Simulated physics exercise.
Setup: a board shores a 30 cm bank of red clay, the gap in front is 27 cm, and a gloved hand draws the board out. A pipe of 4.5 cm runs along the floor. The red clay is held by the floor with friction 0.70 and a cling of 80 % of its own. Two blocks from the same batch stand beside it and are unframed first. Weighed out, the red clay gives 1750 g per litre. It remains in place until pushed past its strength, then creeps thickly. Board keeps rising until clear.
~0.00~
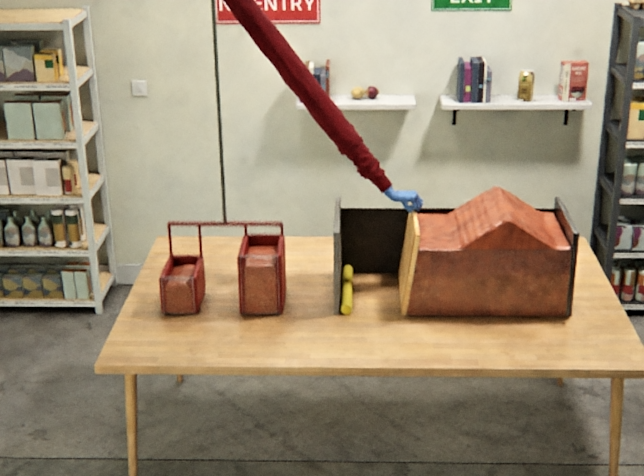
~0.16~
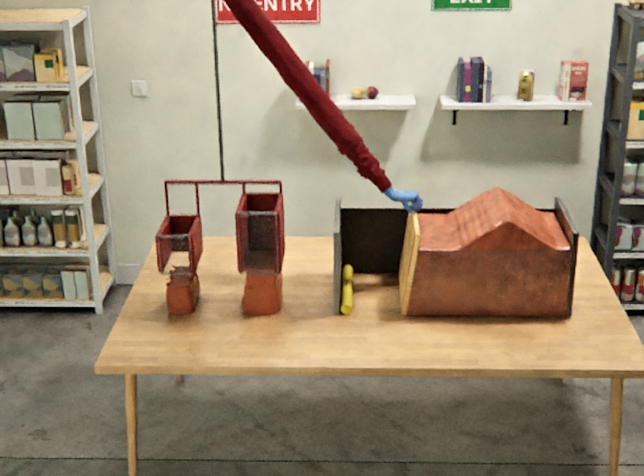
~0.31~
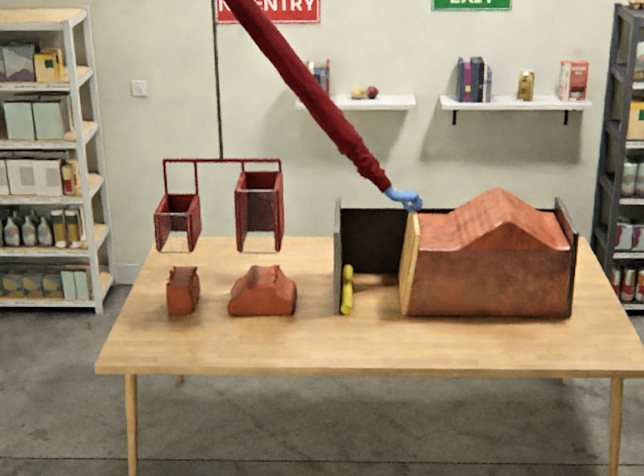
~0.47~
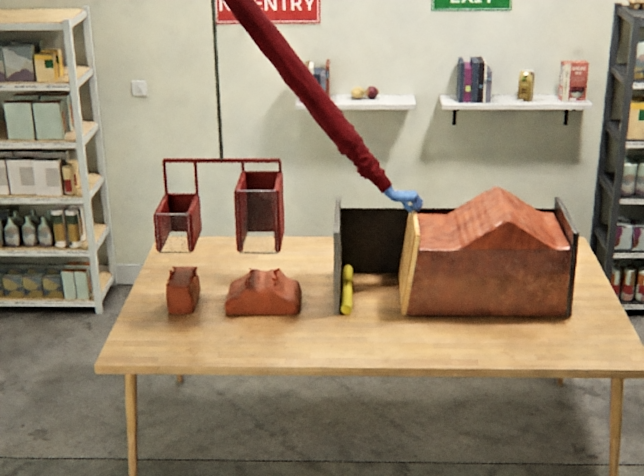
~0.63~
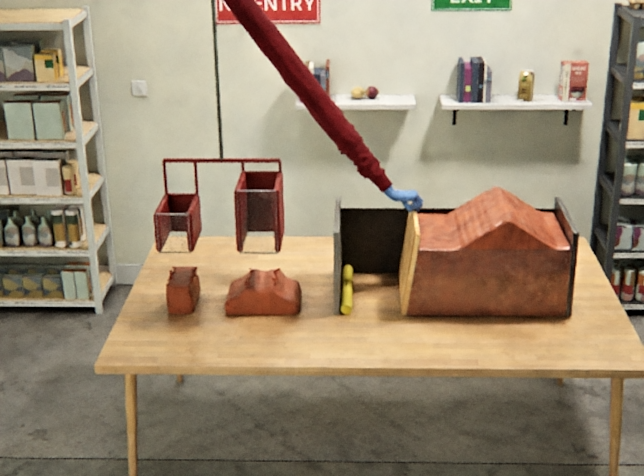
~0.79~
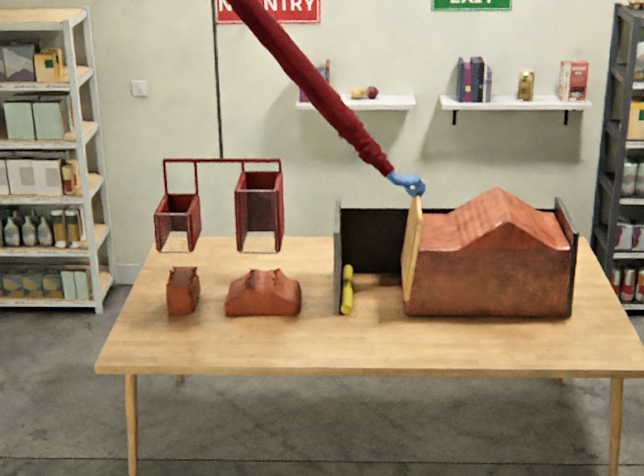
At the start, two small red clay blocks sit inside open casings beside a large shored clay bank on a table. The casings lift off, and the right block slumps lower and wider while the left keeps its height. Then a gloved hand draws the board slightly upward, the bank barely changing.
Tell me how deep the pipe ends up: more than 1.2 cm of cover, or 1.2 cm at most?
More than 1.2 cm.
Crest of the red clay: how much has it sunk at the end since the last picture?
Roughly 10 cm.
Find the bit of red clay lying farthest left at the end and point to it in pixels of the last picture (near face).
Near (342, 294).
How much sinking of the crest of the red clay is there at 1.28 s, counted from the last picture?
Measured change: About 6 cm.
By 1.02 s, the fallen stuff reaches 9 % of the way across and nothing lies on the pipe.
By 1.28 s, the fallen stuff reaches 56 % of the way across and nothing lies on the pipe.
By 1.55 s, the fallen stuff reaches 95 % of the way across and 5.1 cm lies on the pipe.
By 1.82 s, the fallen stuff reaches 97 % of the way across and 6.6 cm lies on the pipe.
By 1.89 s, at the end, the fallen stuff reaches 97 % of the way across and 6.6 cm lies on the pipe.
